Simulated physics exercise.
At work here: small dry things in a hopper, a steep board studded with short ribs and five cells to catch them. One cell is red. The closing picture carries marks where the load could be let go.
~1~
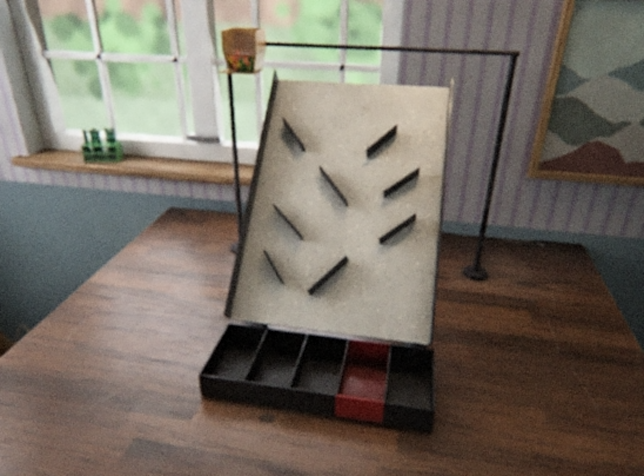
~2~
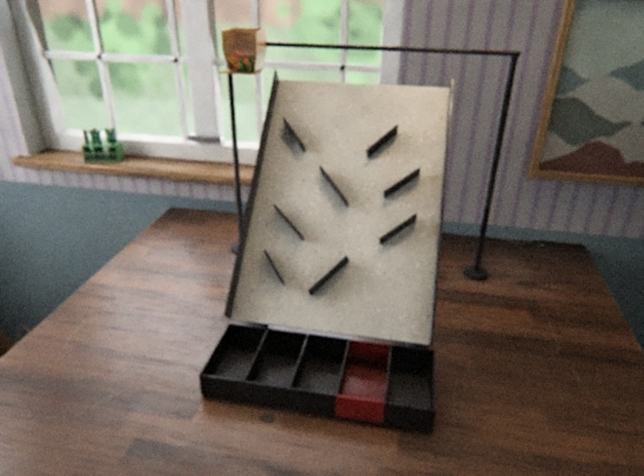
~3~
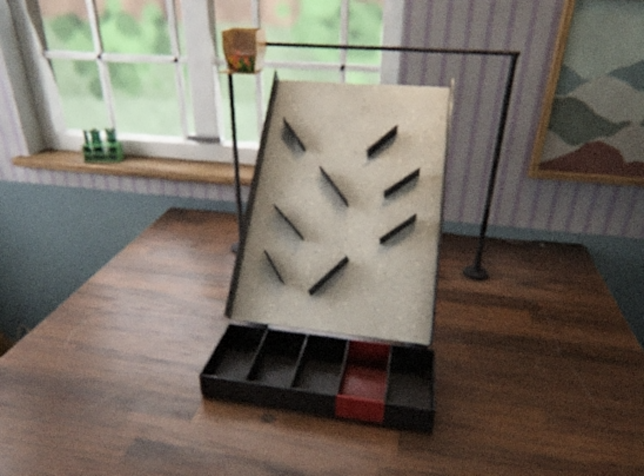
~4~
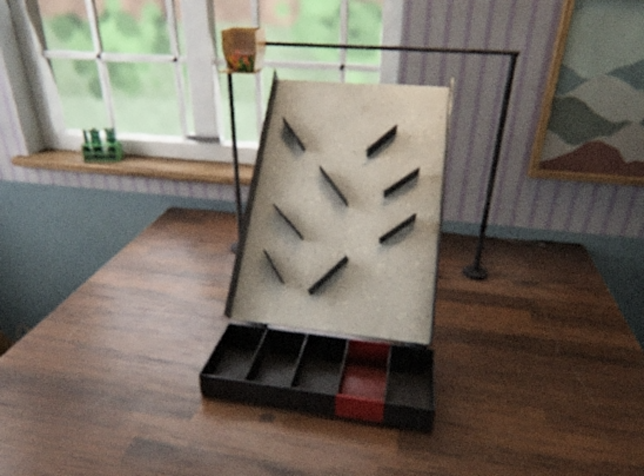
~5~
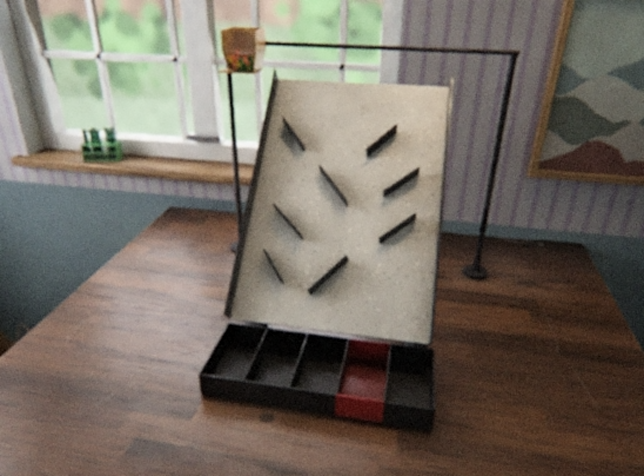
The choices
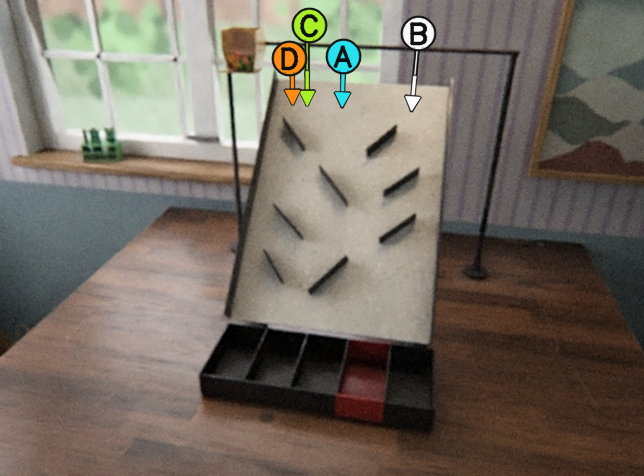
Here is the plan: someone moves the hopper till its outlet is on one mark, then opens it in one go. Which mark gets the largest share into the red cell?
I would pick mark A.
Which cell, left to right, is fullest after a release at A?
The fourth from the left.
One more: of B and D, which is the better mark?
It is B.
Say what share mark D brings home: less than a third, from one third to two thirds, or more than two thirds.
Mark D gives less than a third.
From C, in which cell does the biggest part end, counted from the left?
It is the second one.
On the marked copy, mark A meets the board at (342, 101); mark B meets the board at (411, 105); mark C meets the board at (307, 100); mark D meets the board at (292, 99).
With A, close to half in the red cell, close to half in other cells.
With B, close to a third in the red cell, close to two thirds in other cells.
With C, close to a third in the red cell, close to two thirds in other cells.
With D, a small share in the red cell, the bulk in other cells, only a few outside the box.
